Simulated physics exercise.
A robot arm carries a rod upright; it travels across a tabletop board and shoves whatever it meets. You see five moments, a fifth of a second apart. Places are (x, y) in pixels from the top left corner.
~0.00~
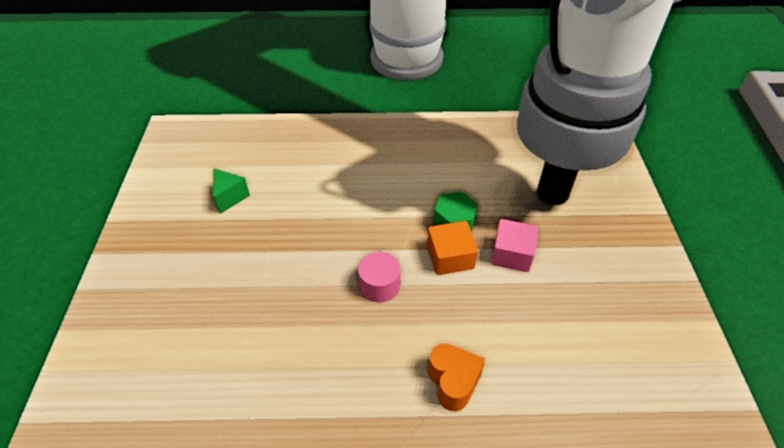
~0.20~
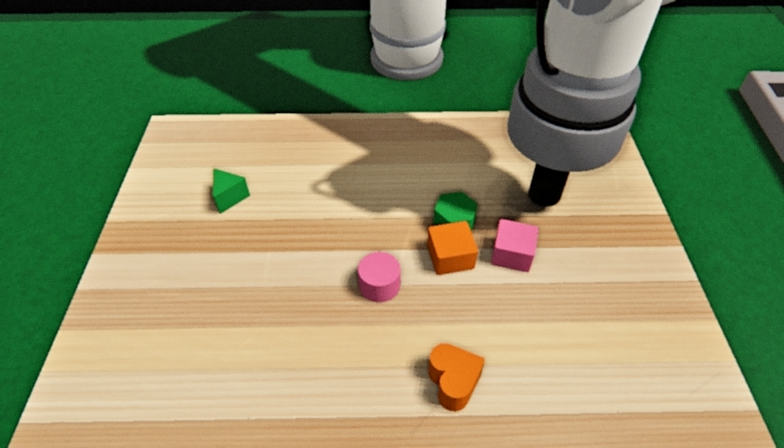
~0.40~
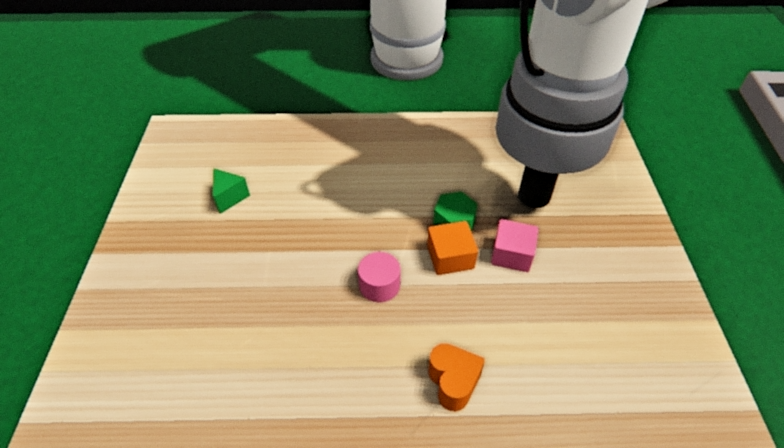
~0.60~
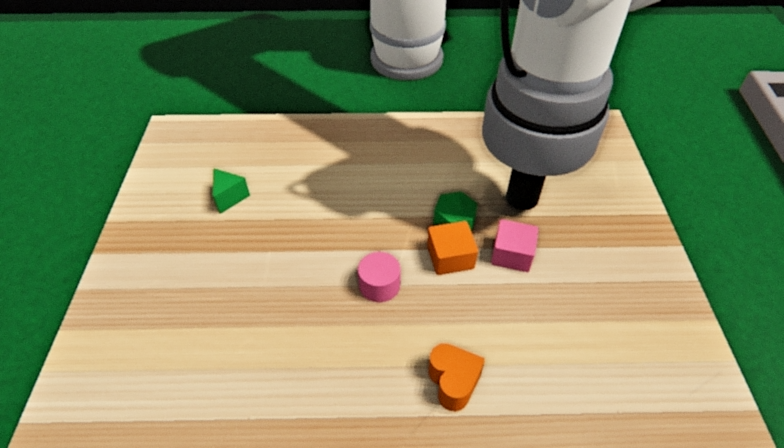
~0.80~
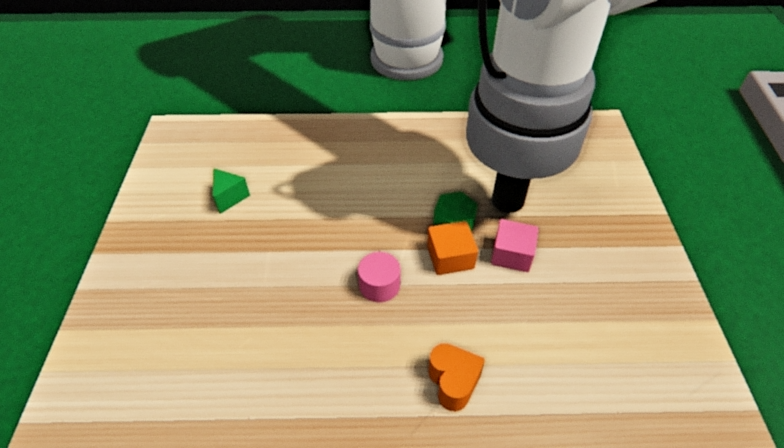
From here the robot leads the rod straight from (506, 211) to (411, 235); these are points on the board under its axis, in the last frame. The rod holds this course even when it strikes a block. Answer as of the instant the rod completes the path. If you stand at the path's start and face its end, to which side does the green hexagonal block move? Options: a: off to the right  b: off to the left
a (off to the right)
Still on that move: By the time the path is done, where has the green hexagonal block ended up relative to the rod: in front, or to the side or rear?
The rod still pushes it.
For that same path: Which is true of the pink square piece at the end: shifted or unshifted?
Once the rod is done, the pink square piece remains in the old spot.
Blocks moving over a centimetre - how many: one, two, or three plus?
Blocks moved: One.
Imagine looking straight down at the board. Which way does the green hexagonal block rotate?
From the top, the block rotates clockwise.
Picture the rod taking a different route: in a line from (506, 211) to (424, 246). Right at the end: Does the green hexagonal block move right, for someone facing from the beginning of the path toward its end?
I'd say yes.
The first path, step by step. One third of the way, rod at (476, 209); green hexagonal block at (441, 209).
Two thirds of the way, rod at (444, 217); green hexagonal block at (407, 213), turned 20° clockwise.
At the end, rod at (411, 226); orange square piece still; green hexagonal block at (374, 216), turned 45° clockwise; pink square piece still.
